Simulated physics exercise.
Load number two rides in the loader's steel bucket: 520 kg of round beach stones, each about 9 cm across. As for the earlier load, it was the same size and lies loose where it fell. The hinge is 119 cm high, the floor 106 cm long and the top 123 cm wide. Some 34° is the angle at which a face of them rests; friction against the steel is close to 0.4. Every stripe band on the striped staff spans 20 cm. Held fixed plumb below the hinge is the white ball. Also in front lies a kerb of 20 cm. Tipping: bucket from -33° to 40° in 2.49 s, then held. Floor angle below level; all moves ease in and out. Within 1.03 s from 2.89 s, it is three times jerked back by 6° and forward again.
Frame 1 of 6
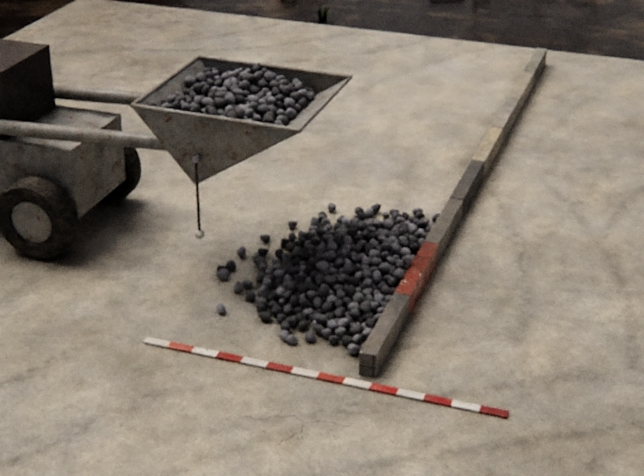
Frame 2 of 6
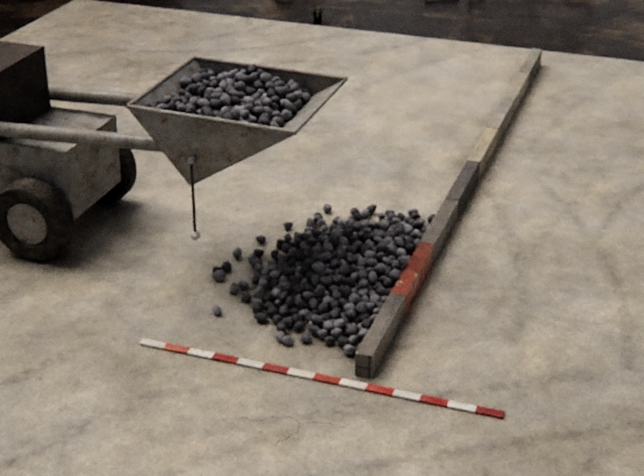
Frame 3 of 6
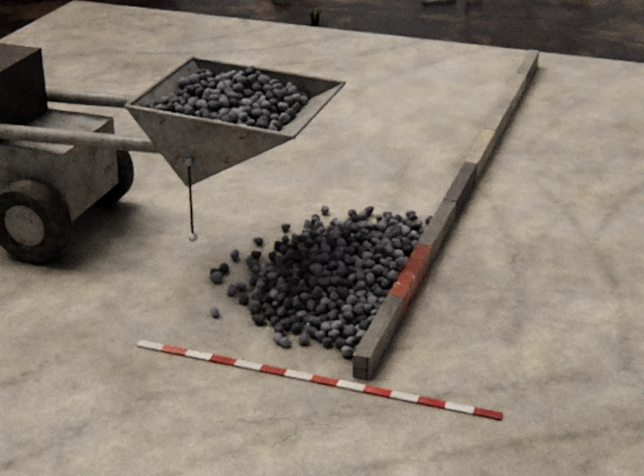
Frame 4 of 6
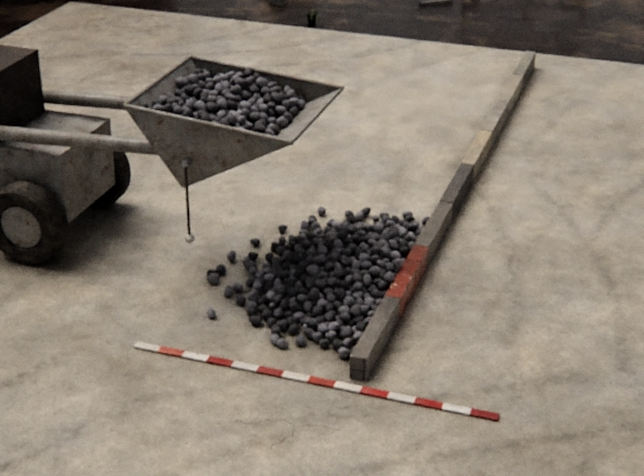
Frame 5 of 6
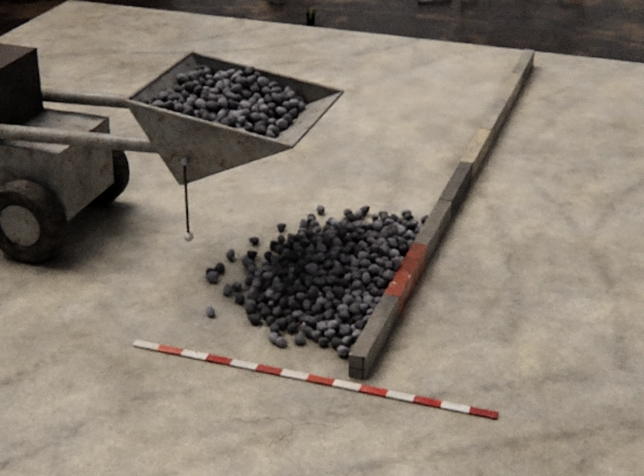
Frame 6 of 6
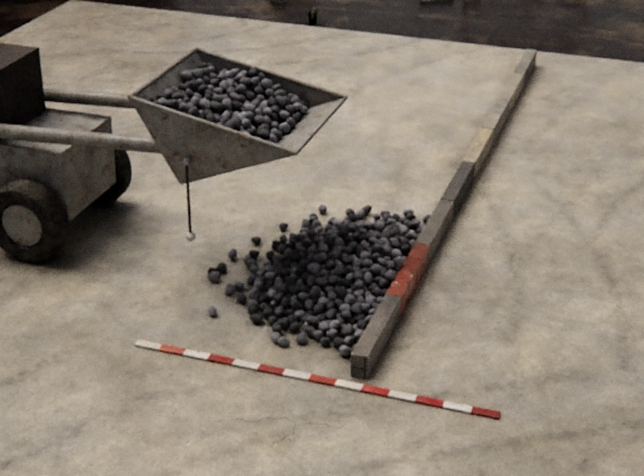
The loader's steel bucket, full of dark stones, slowly tilted its front edge down a little, while the loose heap below lay still against the kerb, behind a red-and-white striped staff.
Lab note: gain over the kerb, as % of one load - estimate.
Gain: About 1 %.
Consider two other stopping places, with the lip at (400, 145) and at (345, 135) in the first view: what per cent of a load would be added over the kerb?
Near 75 in a hundred, then near 15 in a hundred.
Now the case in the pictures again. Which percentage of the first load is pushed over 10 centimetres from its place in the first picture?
15 %.
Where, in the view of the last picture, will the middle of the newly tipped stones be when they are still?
I'd point to about (321, 255).
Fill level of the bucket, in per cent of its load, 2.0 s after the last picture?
Estimate: 10 % remaining inside, roughly.
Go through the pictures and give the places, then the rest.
In the first frame, the bucket is at -33°, its lip at (300, 131); the top of the load is at (248, 77). The earlier load is highest near (371, 244), 26 cm above ground level, 100 % on this side of the kerb.
The second frame shows lip at (296, 133), floor tilted -33°, highest stones at (243, 78).
The third frame shows lip at (295, 137), floor tilted -31°, highest stones at (226, 79).
The fourth frame shows lip at (293, 143), floor tilted -29°, highest stones at (224, 80).
In the fifth frame, the bucket is at -26°, its lip at (293, 147); the top of the load is at (210, 76).
In the sixth frame, the bucket is at -22°, its lip at (297, 153); the top of the load is at (202, 74).
Then, 1.3 s after the last picture the floor is at 29°; in per cent of one load, 85 in the bucket, 114 on this side of the kerb; the foremost stones are at (396, 276).
Then, 2.0 s after the last picture the floor is at 40°; in per cent of one load, 9 in the bucket, 191 on this side of the kerb; the foremost stones are at (403, 270).
Then, 3.8 s after the last picture the floor is at 40°; in per cent of one load, 0 in the bucket, 199 on this side of the kerb, 1 over the kerb; the foremost stones are at (432, 284).
Then, 6.5 s after the last picture the floor is at 40°; in per cent of one load, 0 in the bucket, 199 on this side of the kerb, 1 over the kerb; the foremost stones are at (432, 284). Net gain over the kerb, 1.
